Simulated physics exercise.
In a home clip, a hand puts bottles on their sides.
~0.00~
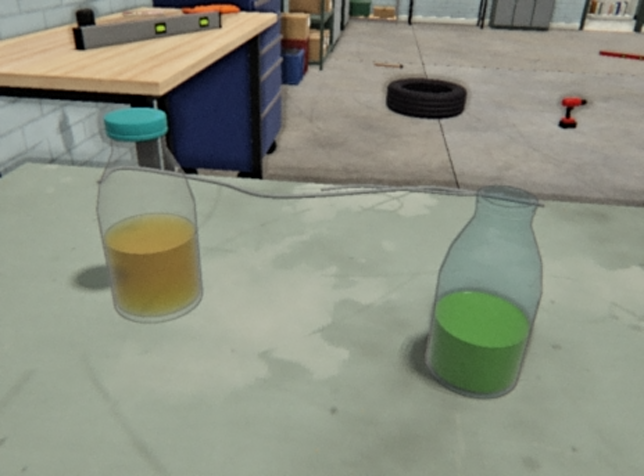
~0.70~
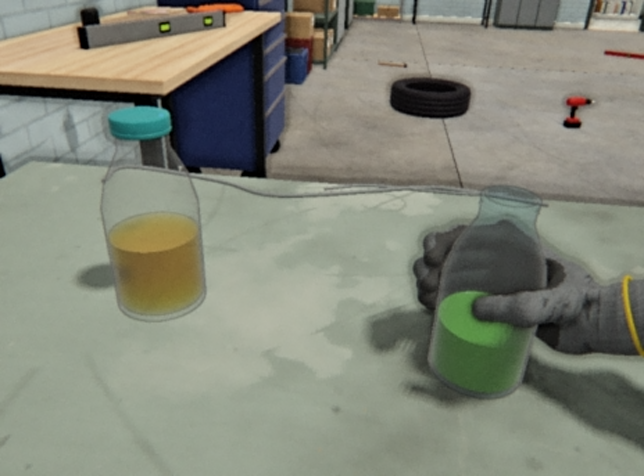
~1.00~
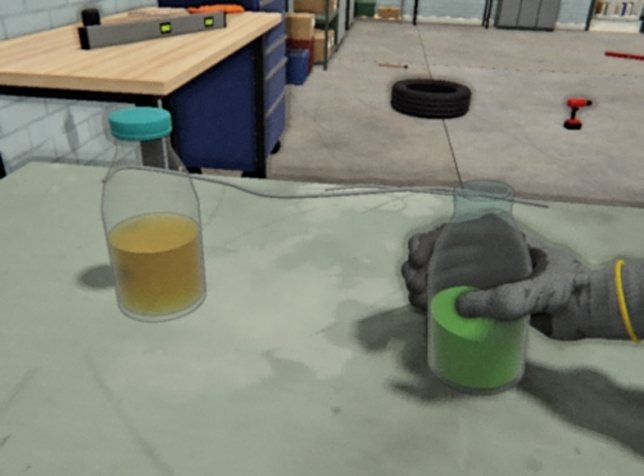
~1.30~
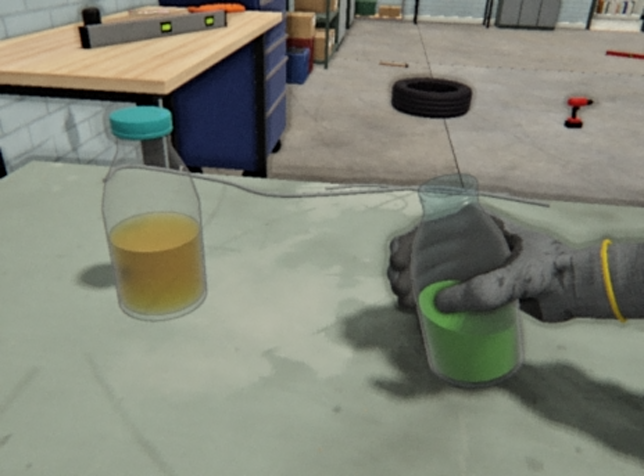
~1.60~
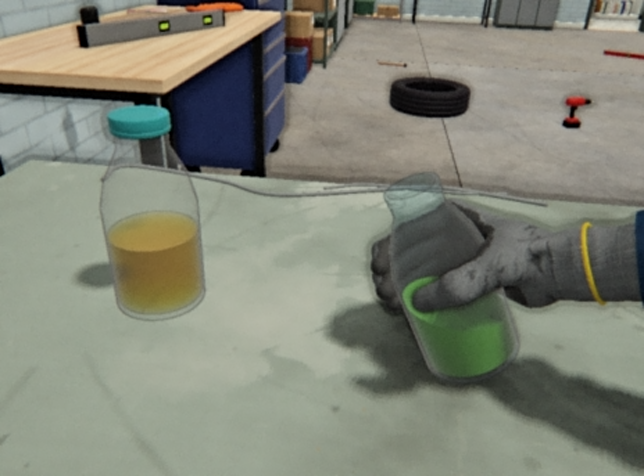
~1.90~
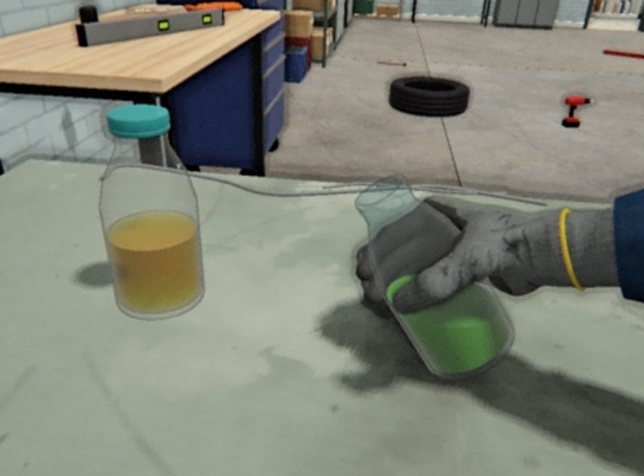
A gloved hand grips the open bottle of green liquid and tilts it to the left.
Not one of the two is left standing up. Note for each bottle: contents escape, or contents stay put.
Left bottle - contents stay put; right bottle - contents escape.
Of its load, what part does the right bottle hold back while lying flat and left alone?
Retained: Near 55 per cent.
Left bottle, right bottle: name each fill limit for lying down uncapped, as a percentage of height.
First 16 percent, second 16 percent.
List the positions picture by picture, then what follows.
In the first frame, both stand upright; right bottle (489, 285) about a quarter full, open; left bottle (148, 213) about a third full, capped.
In the second frame, a hand takes the right bottle; right bottle about a quarter full, surface at (485, 318); left bottle about a third full, surface at (154, 232).
In the third frame, the right bottle is going over; right bottle (479, 281) about a quarter full; left bottle (152, 212) about a third full.
In the fourth frame, the right bottle is going over; right bottle about a quarter full, surface at (468, 308); left bottle about a third full, surface at (155, 231).
In the fifth frame, the right bottle is going over; right bottle (442, 271) tipped 25°; left bottle (151, 211) about a third full.
In the sixth frame, the right bottle is going over; right bottle (425, 270) tipped 35°, open; left bottle about a third full, surface at (153, 230), capped.
After 2.6 s, the right bottle is nearly down; right bottle, nothing comes out.
After 3.6 s, the right bottle lies flat; right bottle, it is running out of the neck.
After 6.5 s, both lie flat; right bottle, it is running out of the neck; left bottle, nothing comes out.
